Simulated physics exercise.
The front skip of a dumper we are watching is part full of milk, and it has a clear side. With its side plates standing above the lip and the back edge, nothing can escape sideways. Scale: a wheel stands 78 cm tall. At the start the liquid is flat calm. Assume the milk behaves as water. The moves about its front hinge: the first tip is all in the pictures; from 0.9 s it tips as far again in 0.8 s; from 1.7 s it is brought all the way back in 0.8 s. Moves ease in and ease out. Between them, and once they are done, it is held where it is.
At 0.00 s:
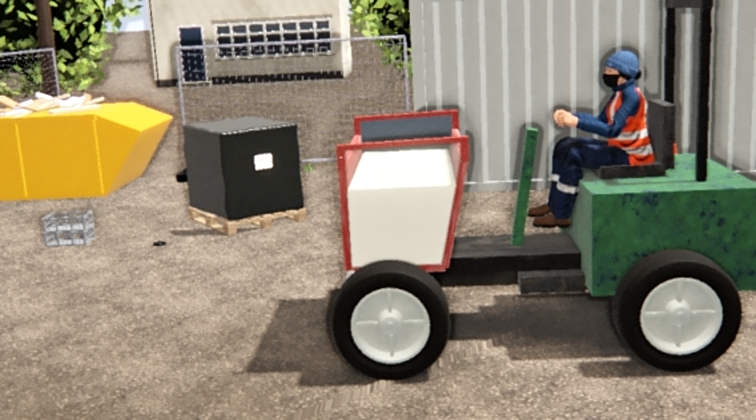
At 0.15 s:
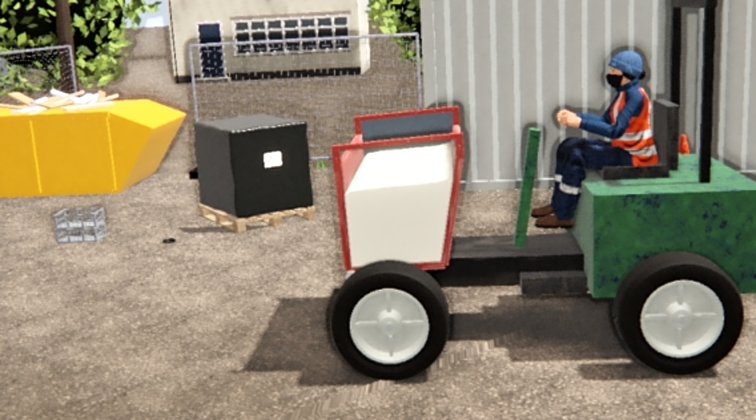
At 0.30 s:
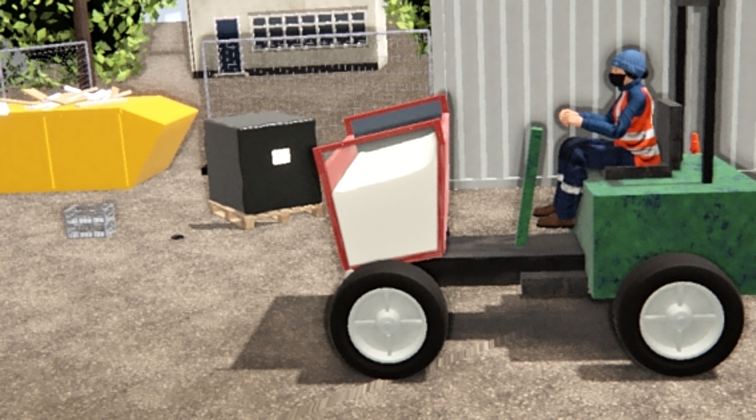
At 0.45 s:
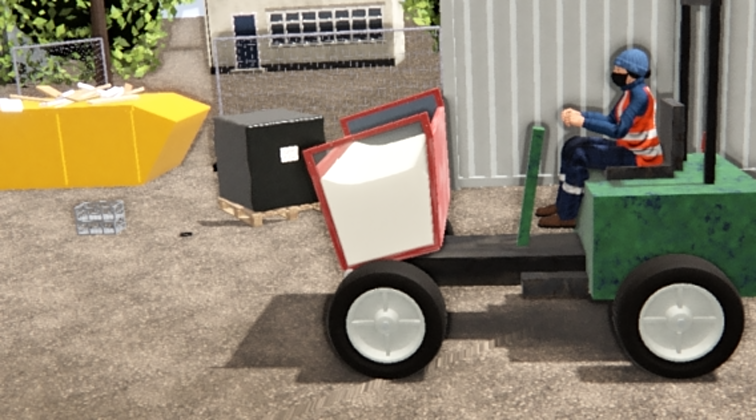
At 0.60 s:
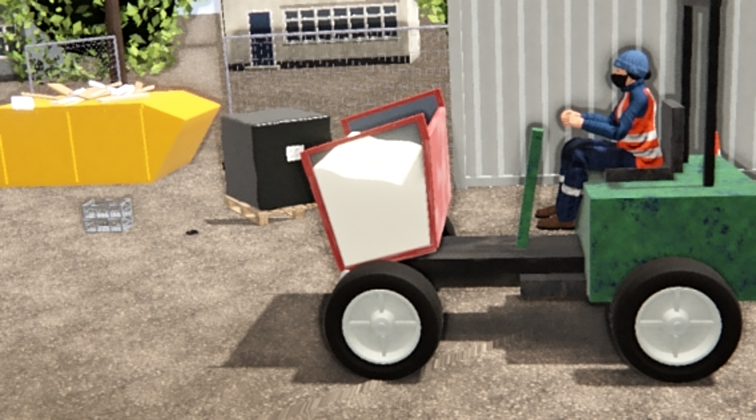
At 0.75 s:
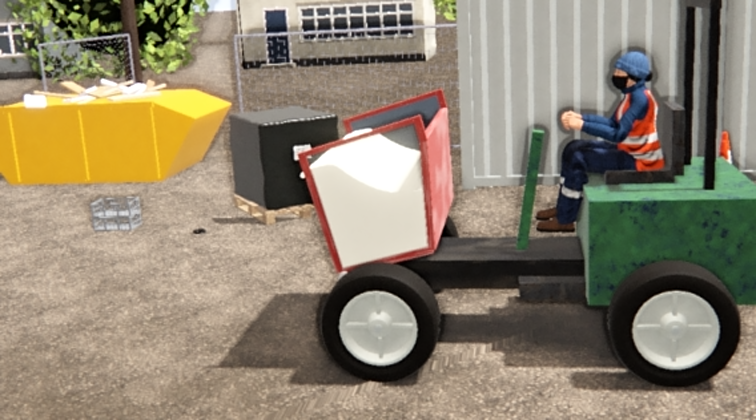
The red-edged skip on a green dumper tipped forward to the left and then stayed tilted while the white liquid inside surged towards the front, as the masked driver sat still and the background drifted right.
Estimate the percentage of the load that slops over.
Roughly 18 % slops over.
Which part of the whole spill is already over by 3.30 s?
About 100 percent, give or take.
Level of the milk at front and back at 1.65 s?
Level, front = 76 cm; level, back = 32 cm.
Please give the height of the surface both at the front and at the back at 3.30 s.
I'd put it at about 54 cm in front and about 38 cm behind.
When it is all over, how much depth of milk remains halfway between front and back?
About 44 cm.
Then, 1.65 s in, the skip is at 29° forwards, the surface stands 77 cm on the front, 31 cm on the back; the loss stands at 2 per cent, over the front.
Then, 2.45 s in, the surface stands 31 cm on the front, 53 cm on the back; the loss stands at 17 per cent, over the front.
Then, 3.30 s in, the surface stands 53 cm on the front, 37 cm on the back; the loss stands at 17 per cent, over the front.
Then, 5.39 s in, the loss stands at 18 per cent, over the front, 94 of 522 litres.
